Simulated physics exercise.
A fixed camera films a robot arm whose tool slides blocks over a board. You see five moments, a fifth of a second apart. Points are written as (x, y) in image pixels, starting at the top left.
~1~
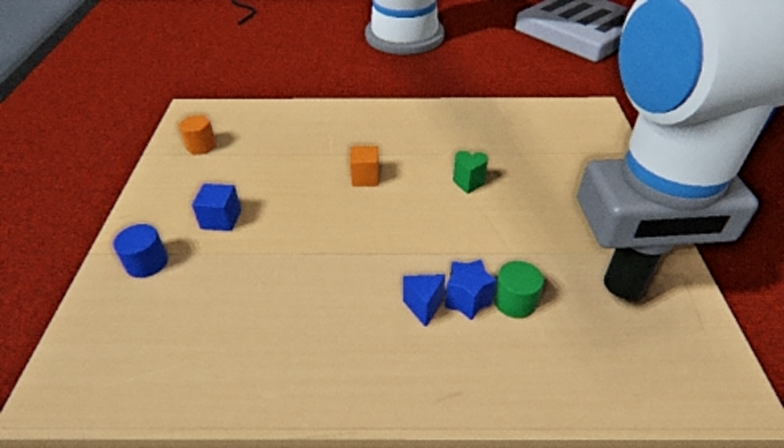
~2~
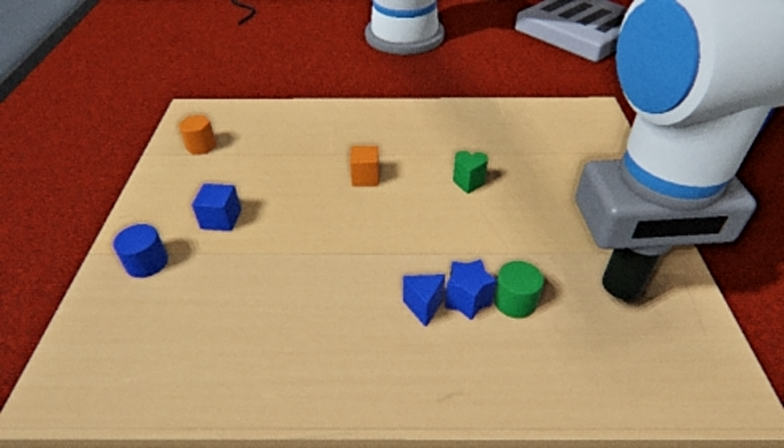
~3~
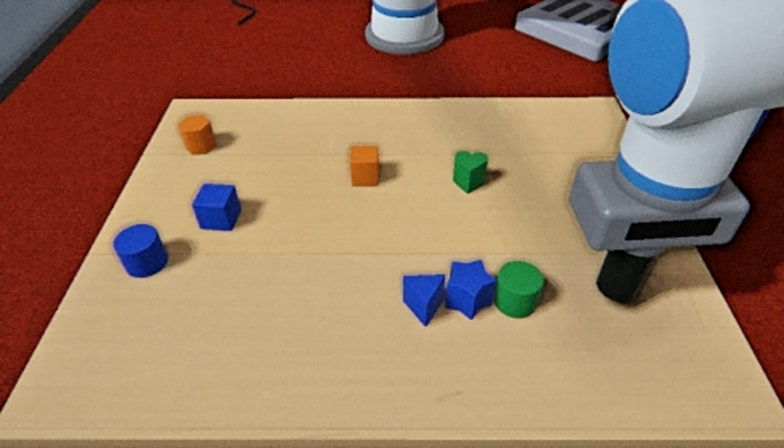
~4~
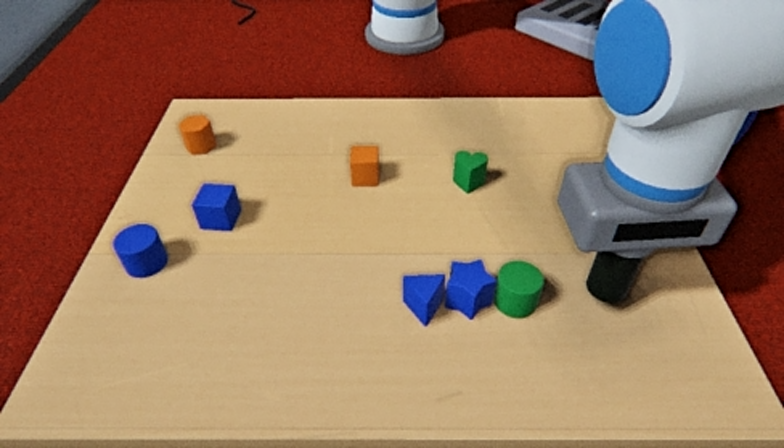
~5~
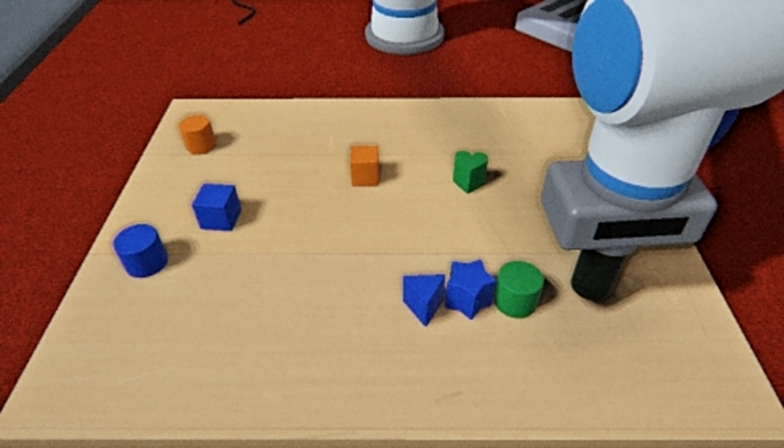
We see blue, green and orange blocks scattered on a light wooden board over a red surface, while a robot arm at the right slides its dark tool a short way left toward a green cylinder; the blocks stay still.
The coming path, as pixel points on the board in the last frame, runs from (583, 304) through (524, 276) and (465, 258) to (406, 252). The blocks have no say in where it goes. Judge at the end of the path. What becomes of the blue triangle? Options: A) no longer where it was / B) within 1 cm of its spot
Correct choice: B.
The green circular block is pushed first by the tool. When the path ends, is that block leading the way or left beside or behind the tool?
Slipped loose.
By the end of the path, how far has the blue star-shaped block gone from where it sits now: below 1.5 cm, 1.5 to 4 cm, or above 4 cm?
The block winds up within 1.5 cm of where it is now.
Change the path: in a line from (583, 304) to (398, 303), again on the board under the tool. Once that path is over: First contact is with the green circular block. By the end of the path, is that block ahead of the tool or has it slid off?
Most likely the green circular block stays ahead.
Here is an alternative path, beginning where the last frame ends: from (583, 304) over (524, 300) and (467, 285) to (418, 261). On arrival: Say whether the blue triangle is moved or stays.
It is shoved along.
The first path, step by step. One third of the way, tool (527, 257); blue star-shaped block (468, 278), turned 15° clockwise; green circular block (509, 275).
Two thirds of the way, tool (466, 240); blue star-shaped block (467, 279), turned 15° clockwise; green circular block (507, 274).
At the end, tool (406, 233); blue triangle not moved; blue star-shaped block (467, 279), turned 15° clockwise; green circular block (507, 274).
